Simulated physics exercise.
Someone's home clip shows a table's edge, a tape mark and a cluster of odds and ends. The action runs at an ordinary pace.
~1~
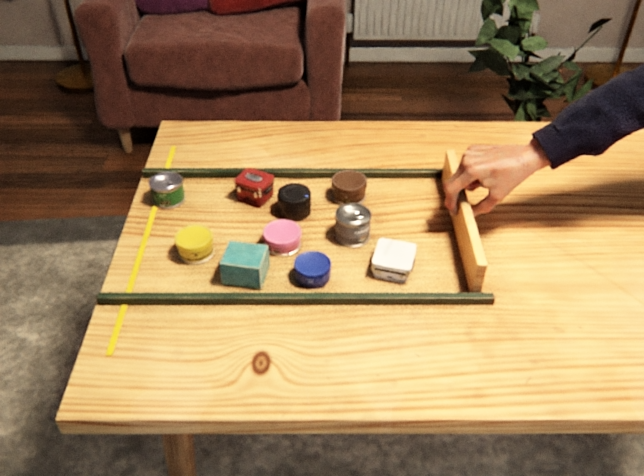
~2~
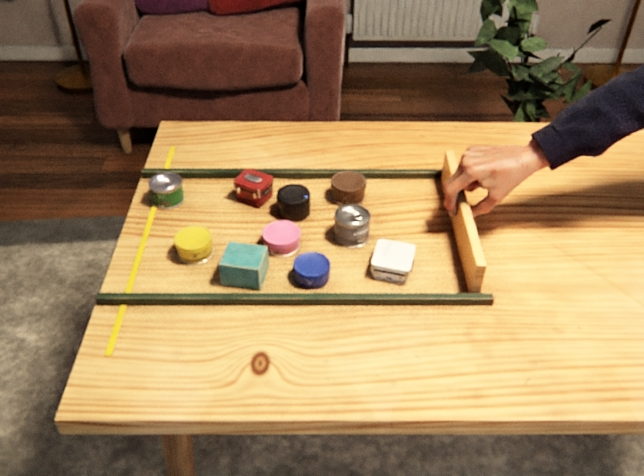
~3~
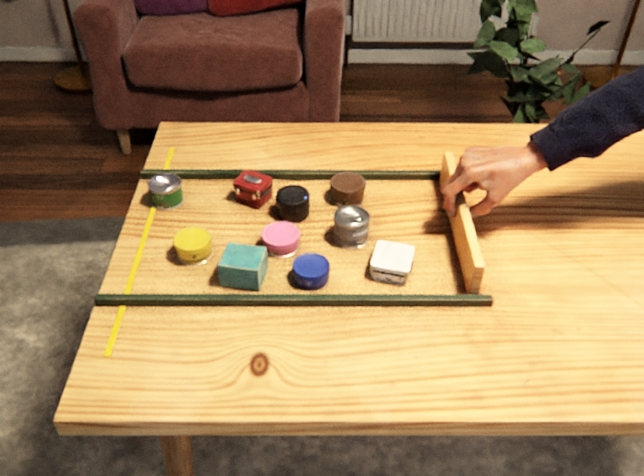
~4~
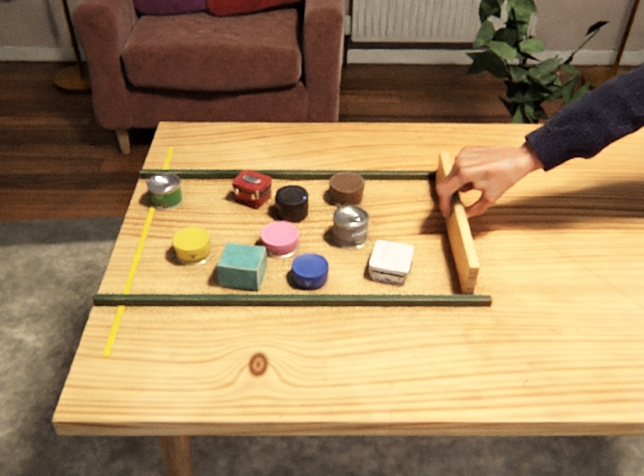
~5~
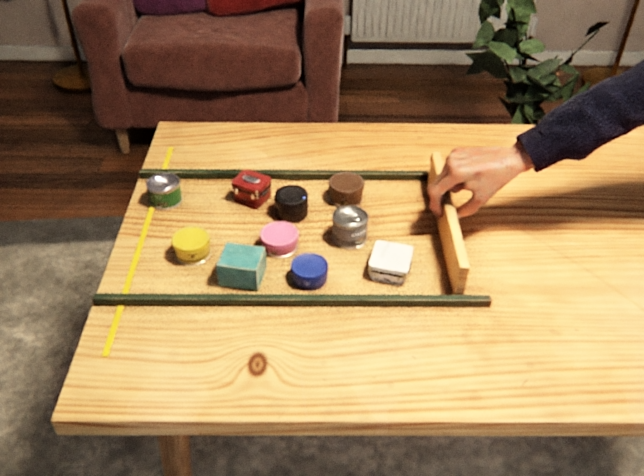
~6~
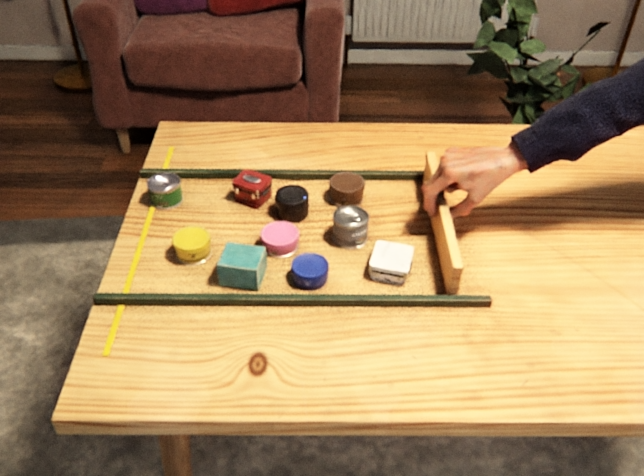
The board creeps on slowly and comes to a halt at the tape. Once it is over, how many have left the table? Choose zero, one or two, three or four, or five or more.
Five or more of them have left the table.
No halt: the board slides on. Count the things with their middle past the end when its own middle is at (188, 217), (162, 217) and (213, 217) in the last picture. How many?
Respectively 3, 6 and 0.
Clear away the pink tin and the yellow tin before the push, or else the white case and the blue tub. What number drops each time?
You'd get 4 in the first case and 3 in the second one.
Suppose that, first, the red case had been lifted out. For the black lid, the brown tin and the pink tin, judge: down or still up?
The black lid remains - the brown tin remains - the pink tin ends up below.
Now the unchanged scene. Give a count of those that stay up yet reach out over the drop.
I make it 4.
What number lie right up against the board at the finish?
The count in contact is 4.
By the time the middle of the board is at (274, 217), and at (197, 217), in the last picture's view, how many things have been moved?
First 9, then 10.
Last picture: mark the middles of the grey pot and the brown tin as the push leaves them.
Positions - first (124, 226), then (139, 186).
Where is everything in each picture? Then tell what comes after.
In the first picture, green tin (167, 190); yellow tin (195, 245); red case (255, 187); board (462, 216); tape (147, 232).
In the second picture, yellow tin (194, 245); turquoise block (244, 266).
In the third picture, red case (254, 189); blue tub (311, 272).
In the fourth picture, green tin (165, 192); white case (391, 264).
In the fifth picture, yellow tin (192, 246); grey pot (350, 227).
In the sixth picture, green tin (165, 191); yellow tin (192, 246); red case (253, 189); board (440, 219); tape (145, 232).
A little later, none off yet; green tin at rest near (165, 191); yellow tin at rest near (192, 246); red case at rest near (253, 189).
Next, none off yet; green tin moving near (156, 192); yellow tin shifted about its own width near (144, 246); red case shifted well along near (189, 191).
When it is over, the number that fall off is five or more; down, blue tub, pink tin, turquoise block, red case, yellow tin and green tin.
